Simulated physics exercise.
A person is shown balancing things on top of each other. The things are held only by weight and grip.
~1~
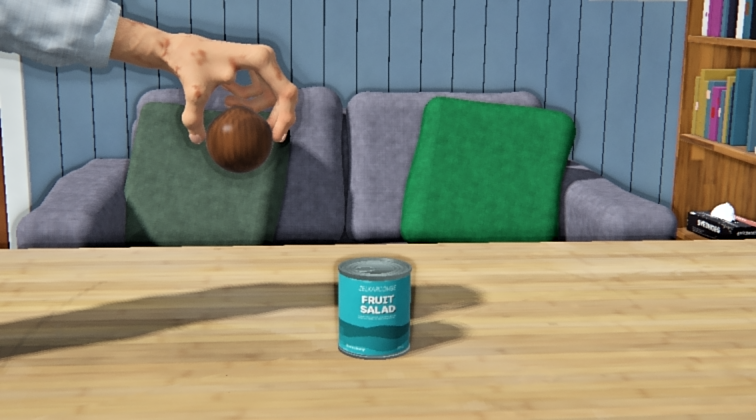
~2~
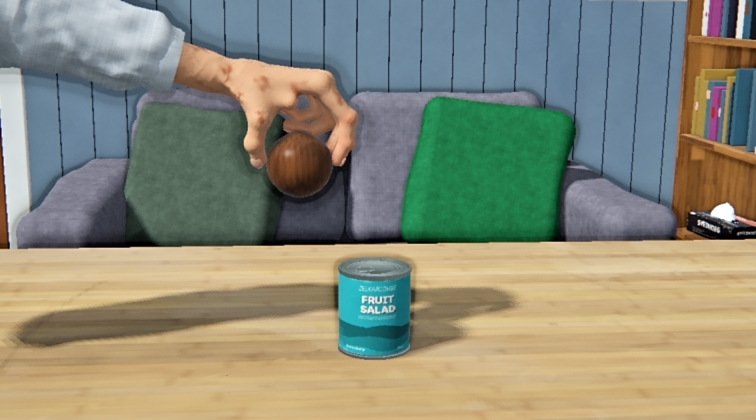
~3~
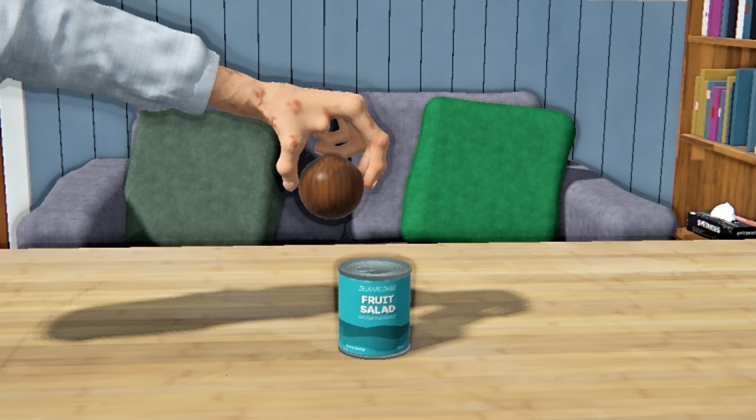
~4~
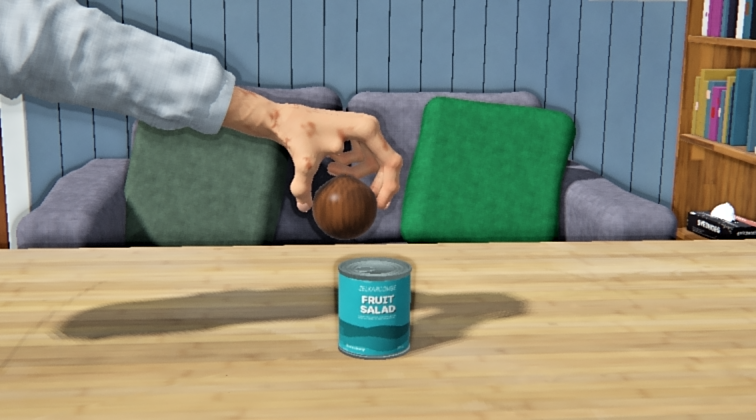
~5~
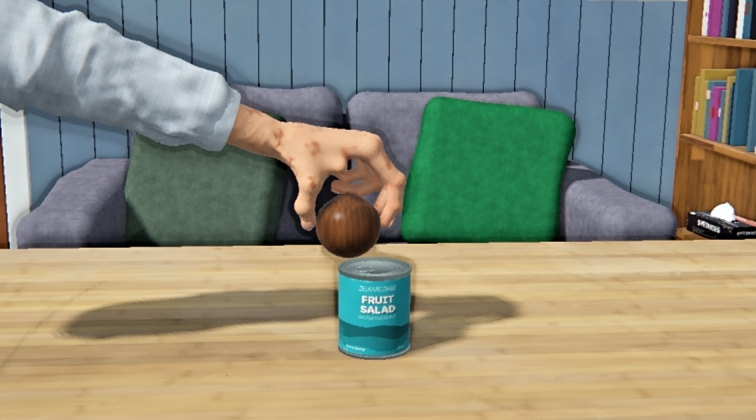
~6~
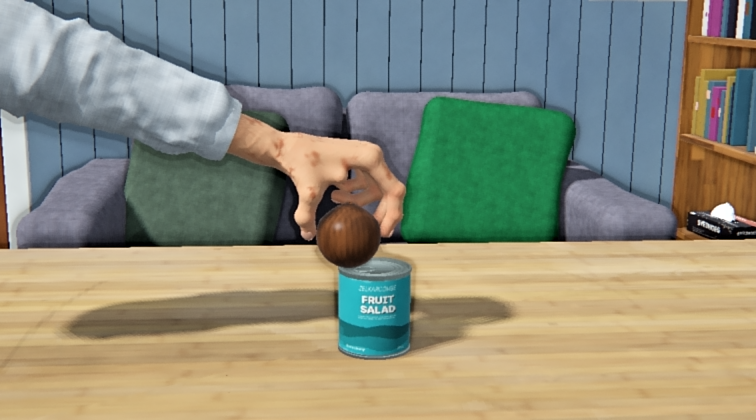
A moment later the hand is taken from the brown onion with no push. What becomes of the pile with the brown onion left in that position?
Watch - nothing tips or drops.
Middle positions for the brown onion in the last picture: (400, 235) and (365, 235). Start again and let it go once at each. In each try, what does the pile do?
Case A: It does not fall; case B: It does not fall.
Then, 0.60 s later than the last frame, all is still.
Then, 1.60 s later than the last frame, brown onion resting near (348, 236).
When it is over, both as before. End places, in pixels of the last picture, brown onion near (348, 236). The pile holds.
